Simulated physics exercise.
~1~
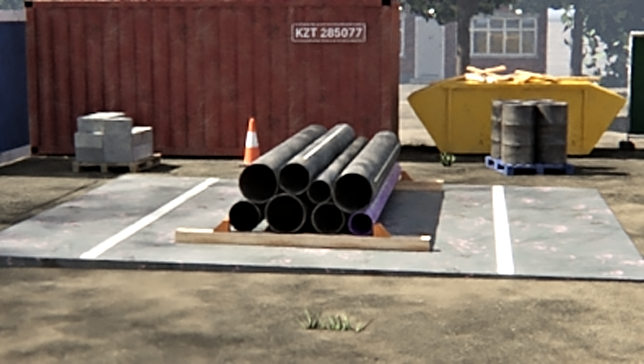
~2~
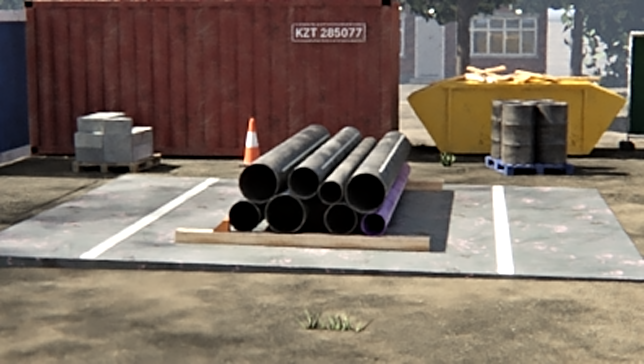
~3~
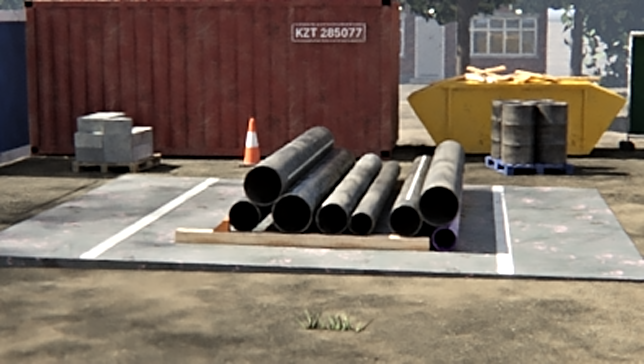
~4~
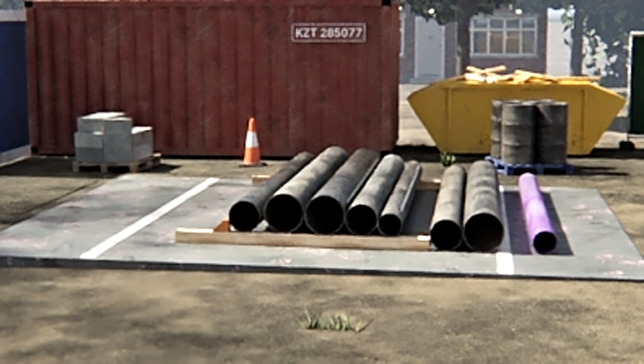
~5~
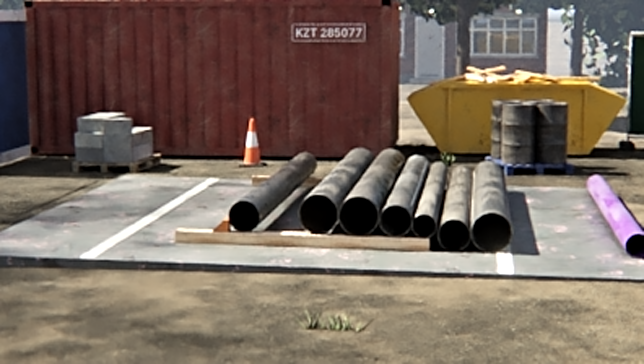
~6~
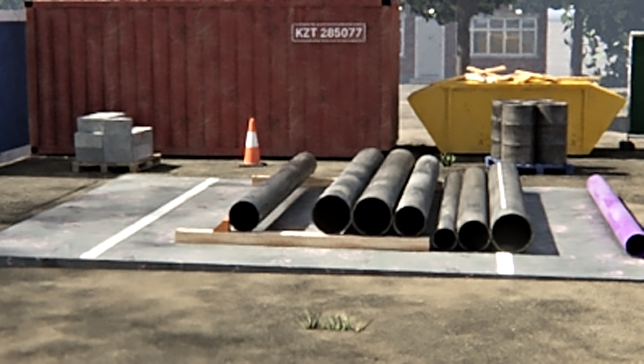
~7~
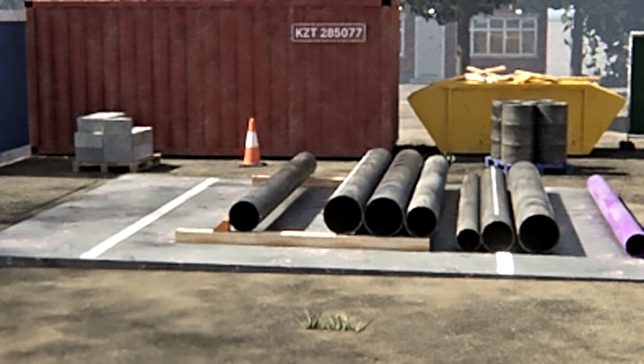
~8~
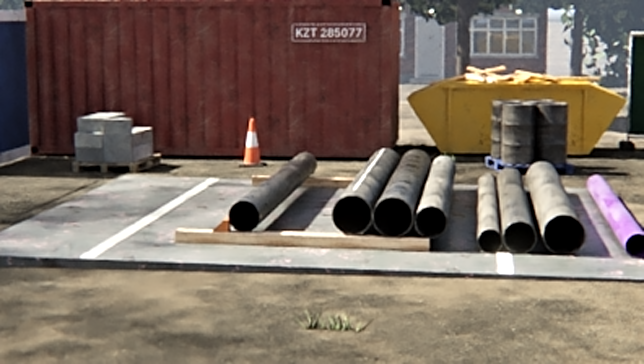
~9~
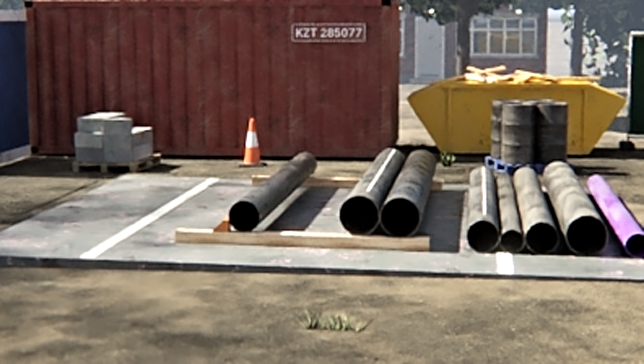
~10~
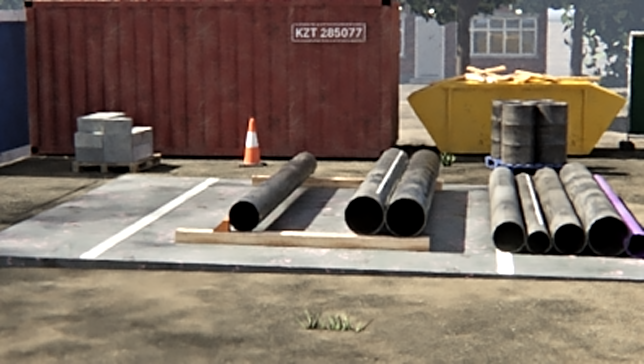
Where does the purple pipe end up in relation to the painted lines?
It rolls off to the right and ends up beyond the right white line, with dark pipes lying next to it.
